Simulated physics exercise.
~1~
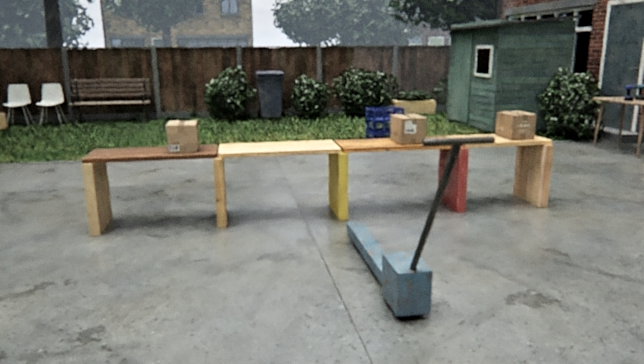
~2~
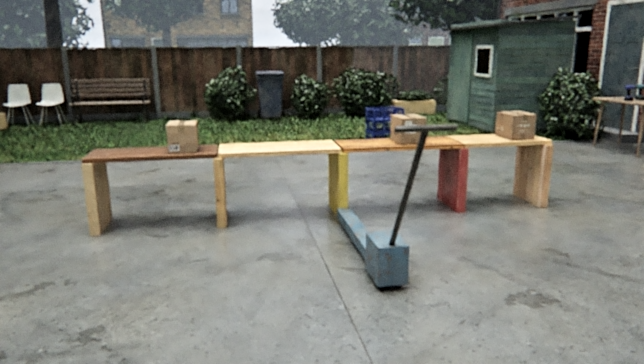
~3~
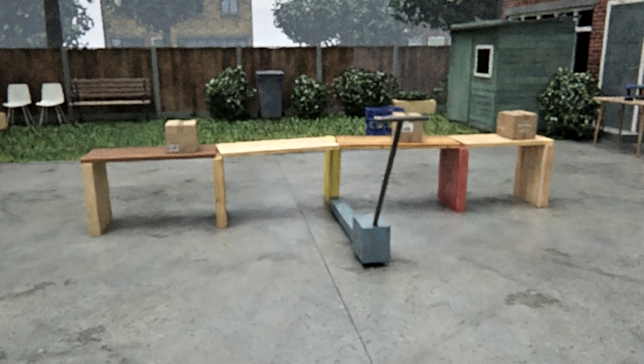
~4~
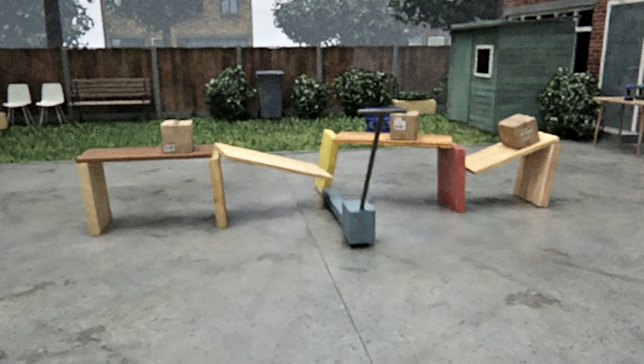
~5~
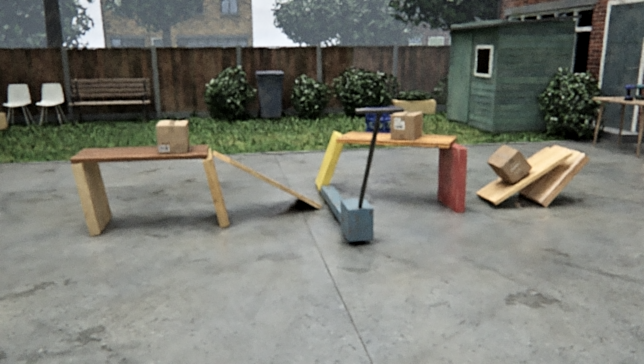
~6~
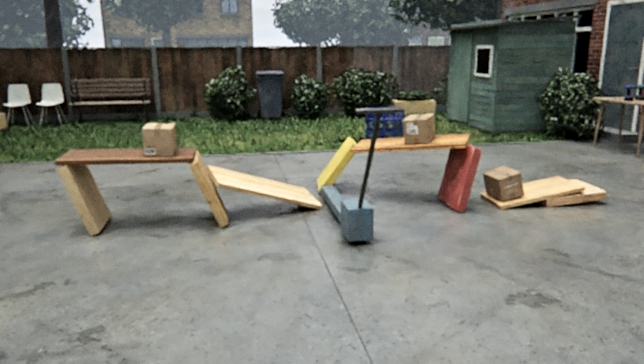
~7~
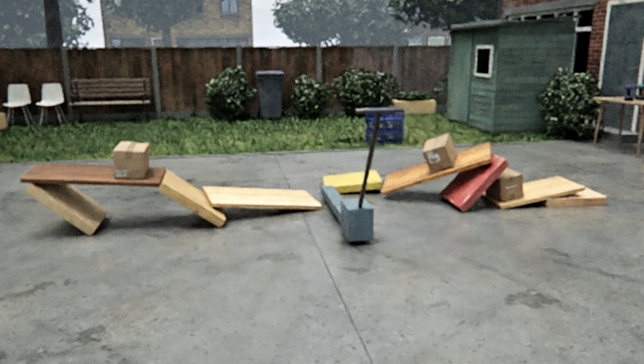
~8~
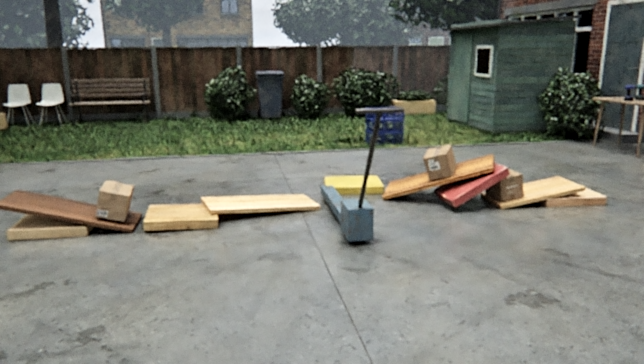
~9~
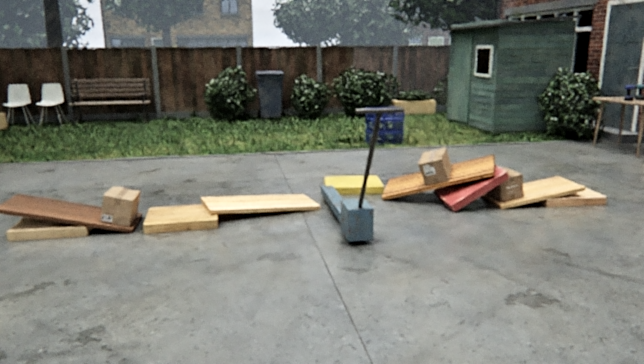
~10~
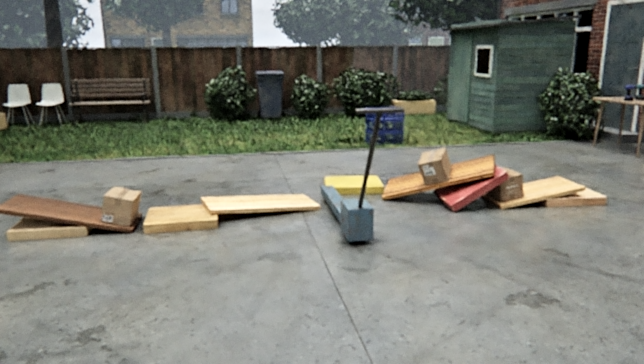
In a paved yard, a blue jack slides into the yellow upright and the whole rack collapses.
